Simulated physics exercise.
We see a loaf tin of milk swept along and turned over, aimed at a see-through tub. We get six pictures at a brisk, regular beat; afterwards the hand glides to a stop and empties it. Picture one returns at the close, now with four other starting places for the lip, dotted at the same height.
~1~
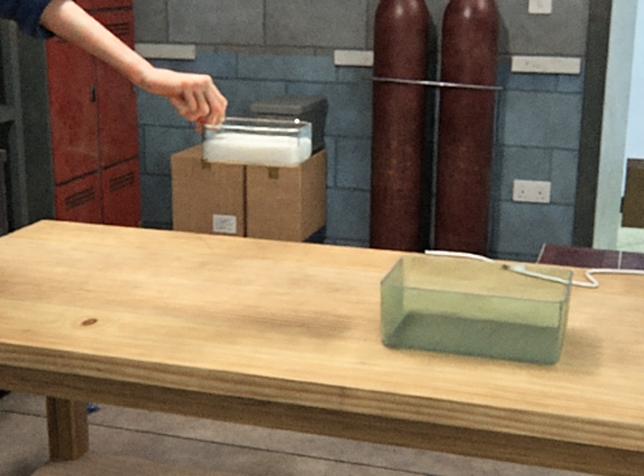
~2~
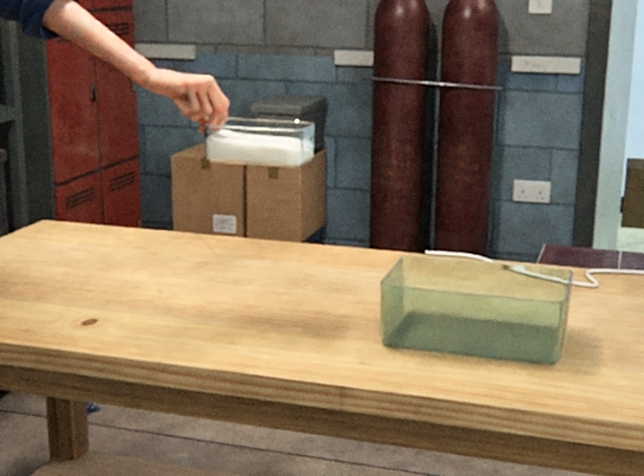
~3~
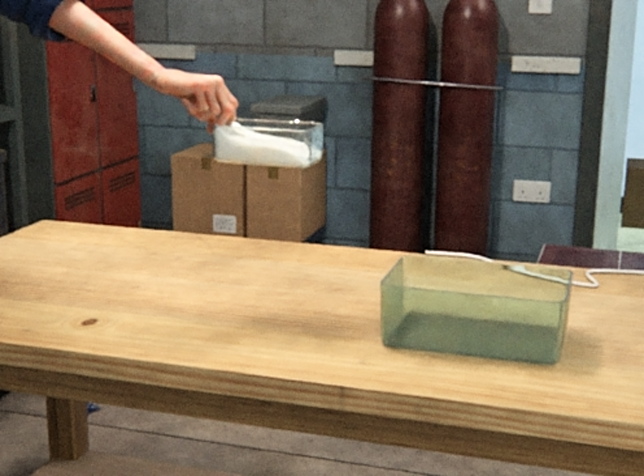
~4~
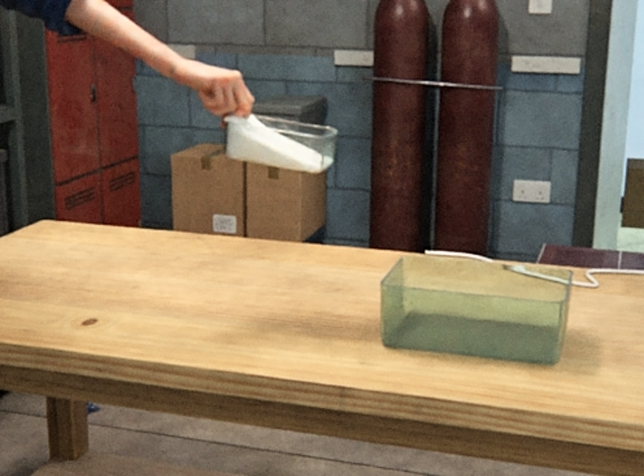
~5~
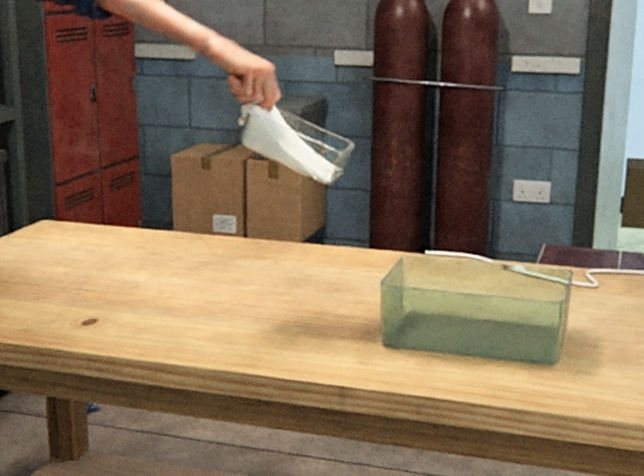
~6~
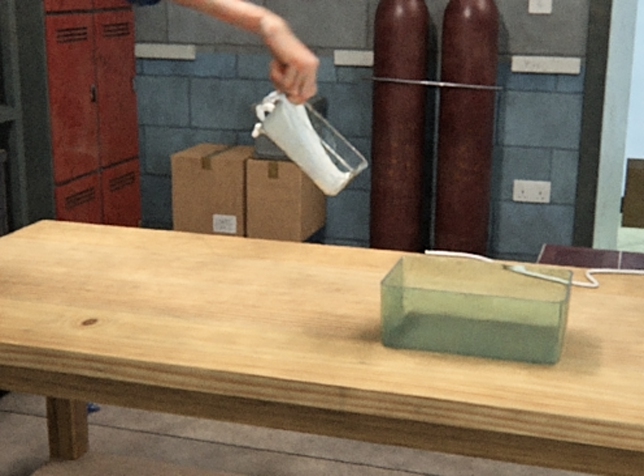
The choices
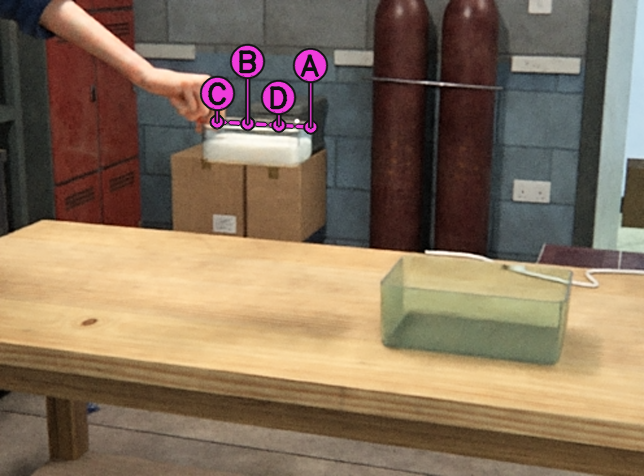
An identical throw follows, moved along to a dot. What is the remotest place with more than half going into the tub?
The limit is D.
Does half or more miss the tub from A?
No, not at all.
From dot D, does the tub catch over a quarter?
Yes, clearly.
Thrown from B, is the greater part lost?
Yes.
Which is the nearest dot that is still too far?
Here it is dot B.
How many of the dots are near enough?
Two of them.
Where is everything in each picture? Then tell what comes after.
The first picture shows upright, lip at (304, 126); tub from (381, 344) to (560, 365); nothing has left yet.
The second picture shows upright, lip at (307, 126); nothing has left yet.
The third picture shows upright, lip at (315, 127); nothing has left yet.
The fourth picture shows tipped about 6°, lip at (330, 133); milk is over the rim, down to (233, 118).
The fifth picture shows tipped about 21°, lip at (348, 148); milk is over the rim, down to (246, 122).
The sixth picture shows tipped about 41°, lip at (361, 167); milk is over the rim, down to (260, 133).
On the marked copy, A at (310, 127); B at (247, 123); C at (217, 121); D at (278, 125).
With A, about 73 % lands in the tub, 13 % falls short and 15 % goes beside or beyond.
With B, about 24 % lands in the tub, 74 % falls short.
With C, about 1 % lands in the tub, 98 % falls short.
With D, about 65 % lands in the tub, 26 % falls short and 9 % goes beside or beyond.
